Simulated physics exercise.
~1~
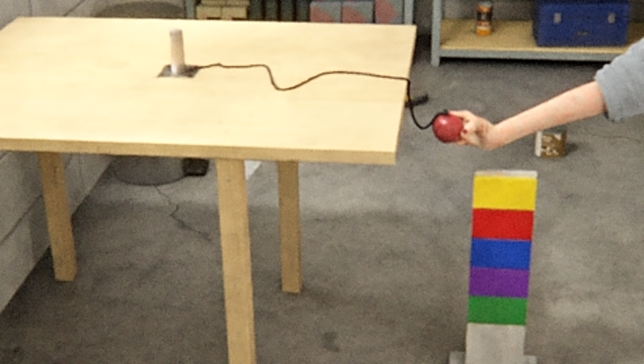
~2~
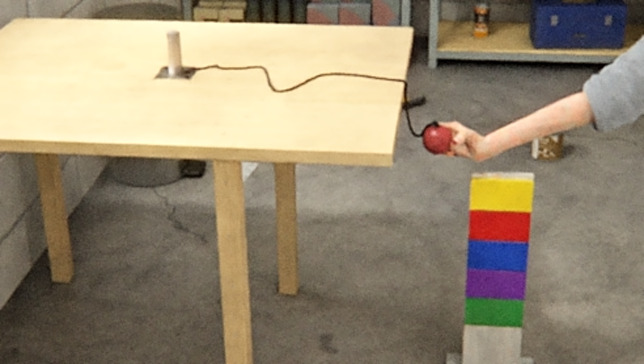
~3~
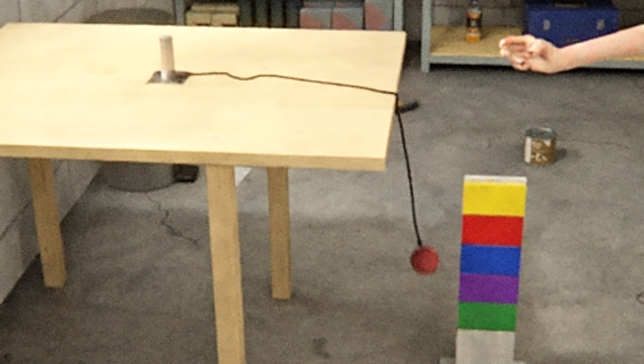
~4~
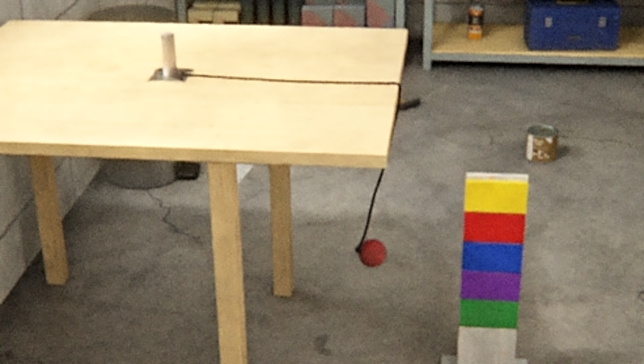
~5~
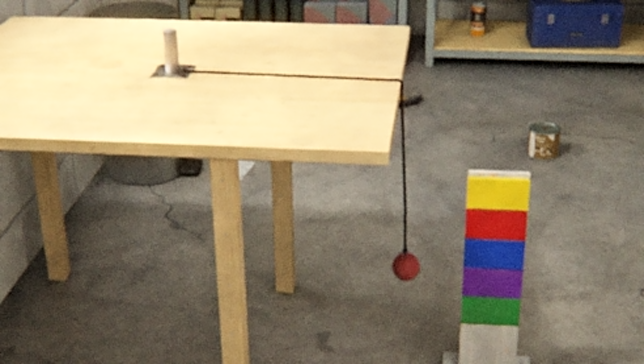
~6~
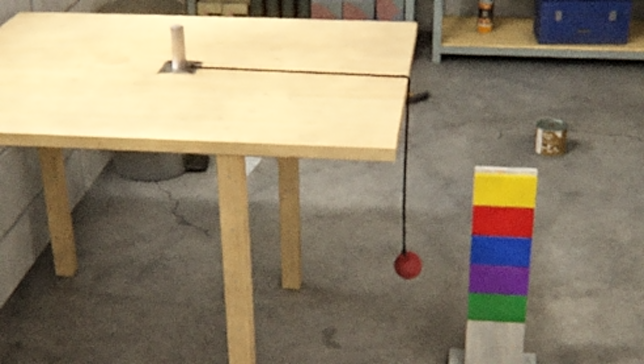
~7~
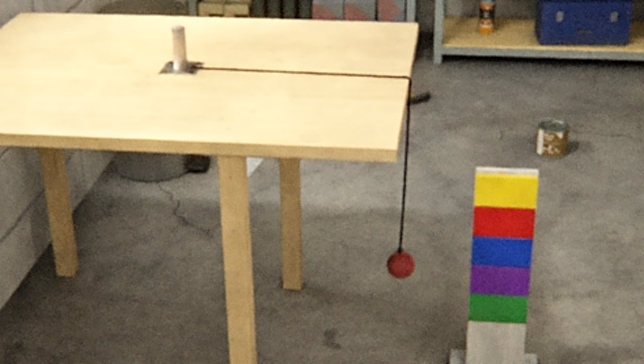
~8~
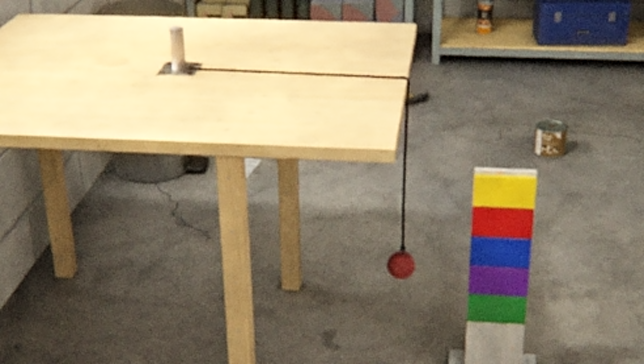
In this clip, a hand holds a red apple tied by a dark shoelace to a post on a wooden workbench, then releases it beside a coloured scale. The apple drops, swings left and back right beneath the edge, and finally hangs still, level with the purple band.
